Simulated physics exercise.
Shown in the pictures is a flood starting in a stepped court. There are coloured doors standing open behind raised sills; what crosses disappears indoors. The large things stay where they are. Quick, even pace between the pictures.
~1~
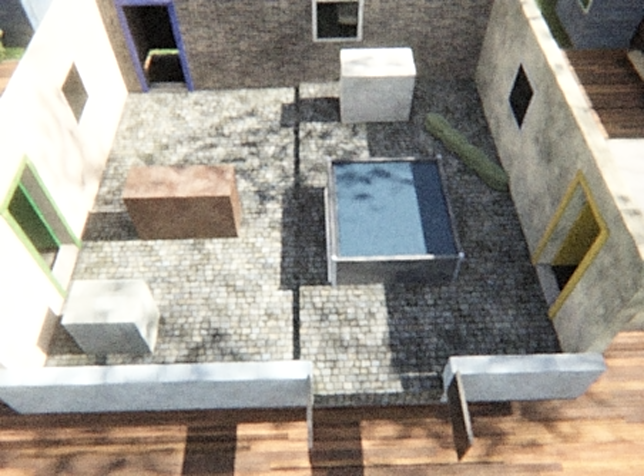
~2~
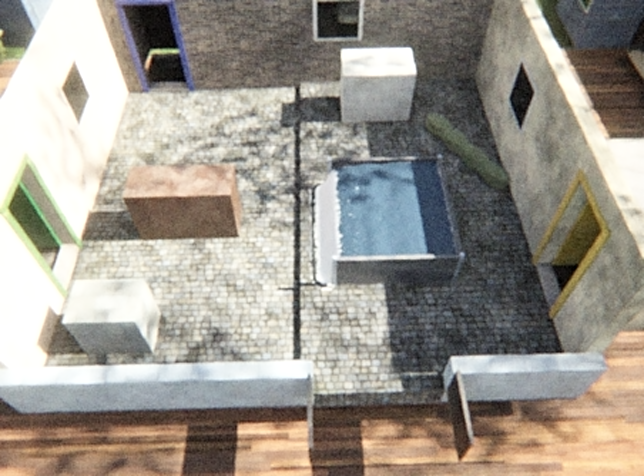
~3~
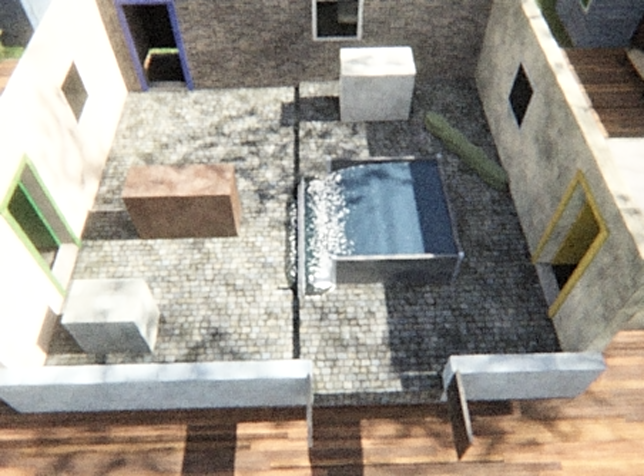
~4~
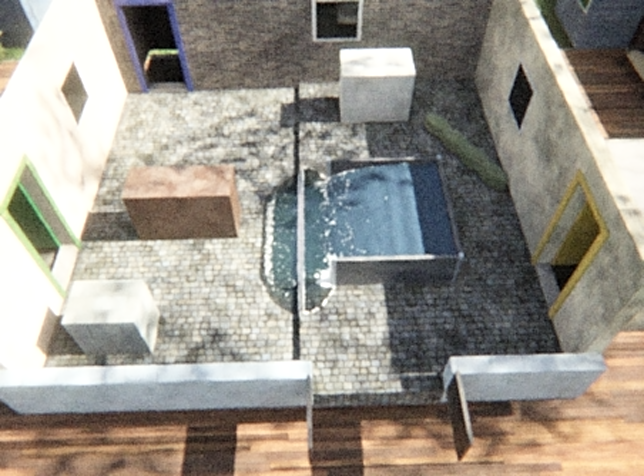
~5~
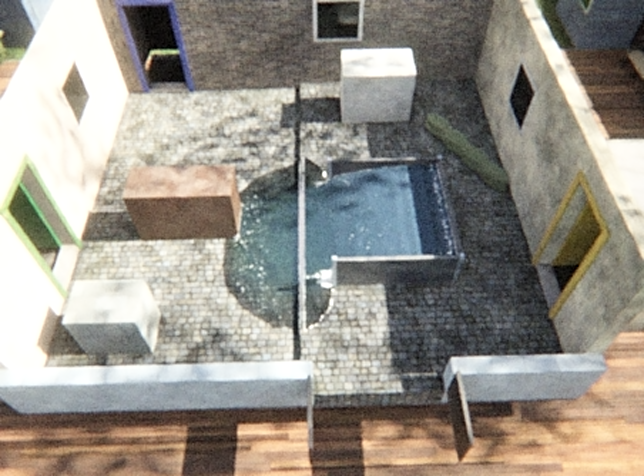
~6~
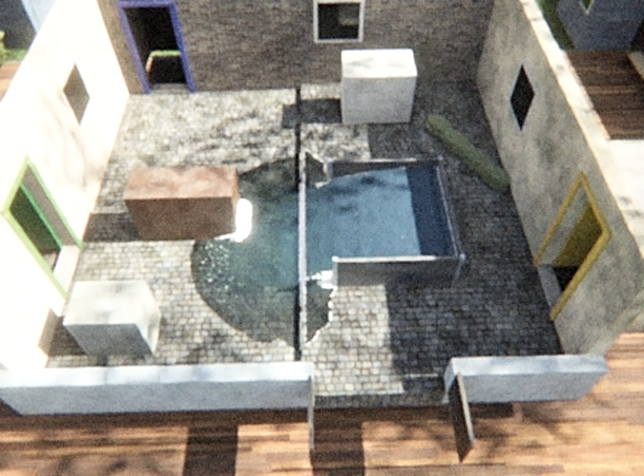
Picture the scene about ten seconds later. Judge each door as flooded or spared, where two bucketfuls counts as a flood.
The yellow door is spared, the green door is flooded, the blue door is flooded.
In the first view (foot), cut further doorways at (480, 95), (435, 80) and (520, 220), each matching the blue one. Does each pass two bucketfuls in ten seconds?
Lab note, doors in listed order: Under the limit, under the limit, under the limit.
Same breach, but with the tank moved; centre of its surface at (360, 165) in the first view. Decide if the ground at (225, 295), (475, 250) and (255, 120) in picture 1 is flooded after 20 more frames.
In order, the three spots end up waterlogged, untouched and untouched.
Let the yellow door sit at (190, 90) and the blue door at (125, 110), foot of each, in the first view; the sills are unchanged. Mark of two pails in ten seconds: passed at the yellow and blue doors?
Well, the yellow door tops the limit, and the blue door tops the limit too.
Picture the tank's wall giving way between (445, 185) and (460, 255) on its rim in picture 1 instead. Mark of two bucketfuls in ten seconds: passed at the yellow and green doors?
The yellow one ends up above, and the green one ends up below.
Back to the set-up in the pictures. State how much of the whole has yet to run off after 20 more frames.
96 % or so.
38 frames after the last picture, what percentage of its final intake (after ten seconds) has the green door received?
Around 100 in a hundred.
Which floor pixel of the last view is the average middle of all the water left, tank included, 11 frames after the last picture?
I'd say around (254, 240).
A moment on, water covers 30 % of the floor; the yellow door not reached, the green door wet at the sill, nothing in, the blue door not reached.
Next, water covers 45 % of the floor; the yellow door not reached, the green door over two buckets in, the blue door not reached.
Then, water covers 55 % of the floor; the yellow door not reached, the green door far over two buckets in, the blue door under two buckets in.
Later, water covers 55 % of the floor; the yellow door not reached, the green door far over two buckets in, the blue door over two buckets in.
In the end, water covers 55 % of the floor; the yellow door not reached, the green door far over two buckets in, the blue door far over two buckets in.
